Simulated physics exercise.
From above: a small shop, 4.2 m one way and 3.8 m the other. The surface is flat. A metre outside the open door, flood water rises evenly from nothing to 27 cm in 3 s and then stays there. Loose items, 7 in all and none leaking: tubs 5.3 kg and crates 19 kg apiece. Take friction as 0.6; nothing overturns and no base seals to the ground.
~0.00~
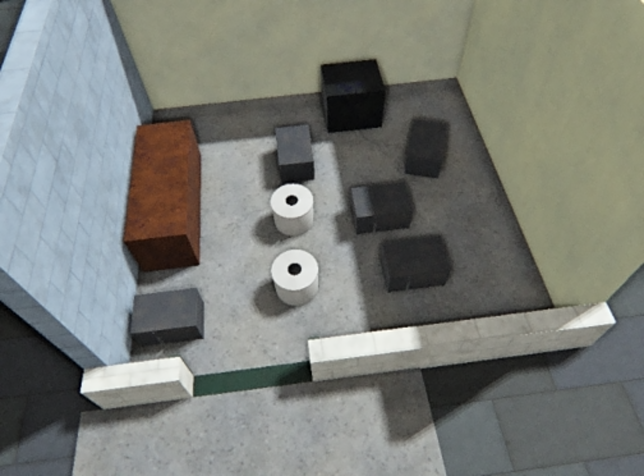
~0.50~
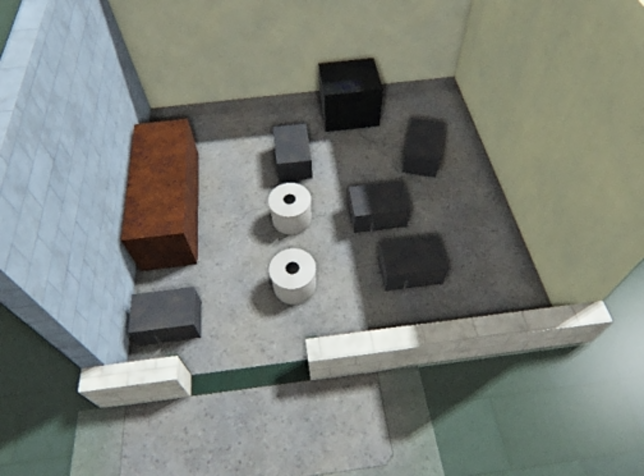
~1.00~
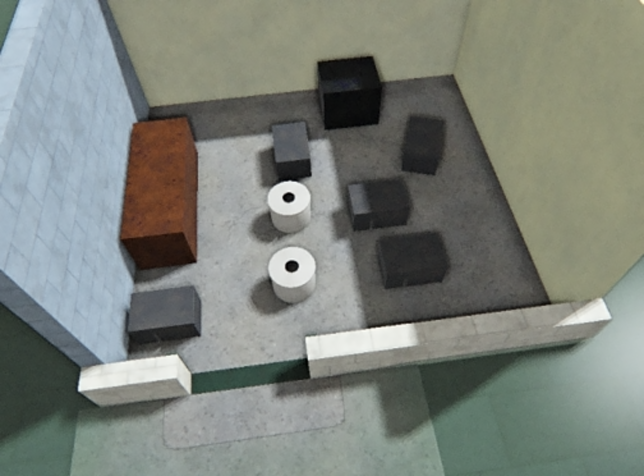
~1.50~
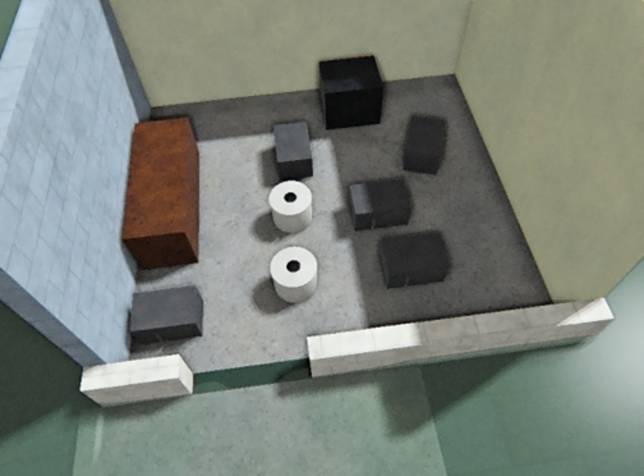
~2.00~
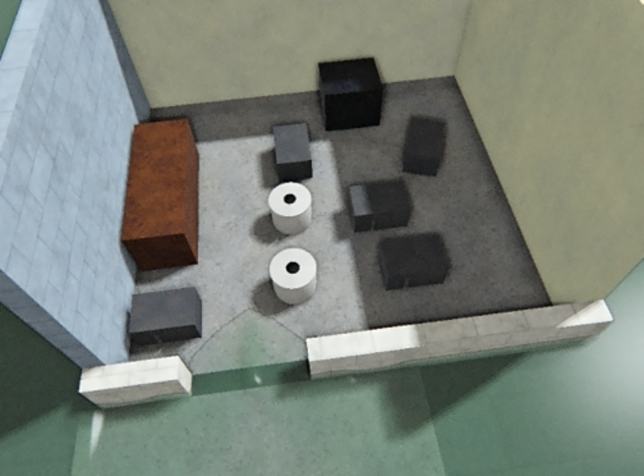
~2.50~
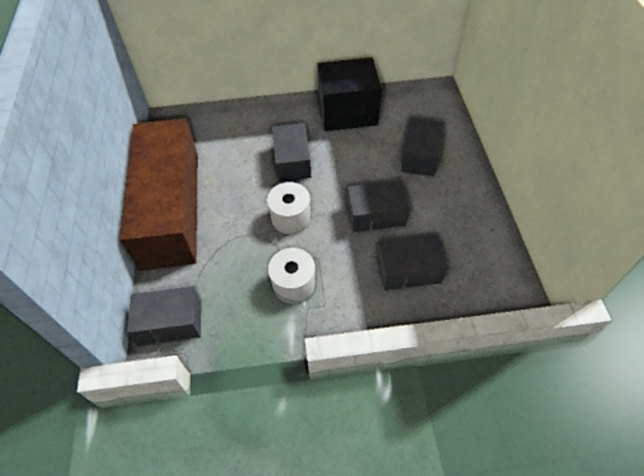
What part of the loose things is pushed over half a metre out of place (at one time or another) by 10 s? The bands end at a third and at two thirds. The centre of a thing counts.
That comes to from one to two thirds.
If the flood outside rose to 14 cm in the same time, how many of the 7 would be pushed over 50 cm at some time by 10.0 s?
In that case 2 of them.
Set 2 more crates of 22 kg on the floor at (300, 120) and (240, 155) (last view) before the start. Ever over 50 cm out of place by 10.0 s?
In turn: Under, over.
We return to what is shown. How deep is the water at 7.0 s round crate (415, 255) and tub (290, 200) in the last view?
About 2 and 5 cm.
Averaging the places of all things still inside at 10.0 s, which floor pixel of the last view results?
At about (374, 196).
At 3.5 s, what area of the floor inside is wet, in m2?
Roughly 4.5 m2.
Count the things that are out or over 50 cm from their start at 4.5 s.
By then 2.
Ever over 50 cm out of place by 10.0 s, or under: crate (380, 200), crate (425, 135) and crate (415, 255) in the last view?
In that order: Under, more, short of it.
After 3.5 s 1 of 7 are over 50 cm from their spots; 0 afloat.
After 4.5 s 2 of 7 are over 50 cm from their spots; 3 afloat.
After 7.0 s 3 of 7 are over 50 cm from their spots; 4 afloat.
After 10.0 s 4 of 7 are over 50 cm from their spots, and 4 have been at some point; 5 afloat.
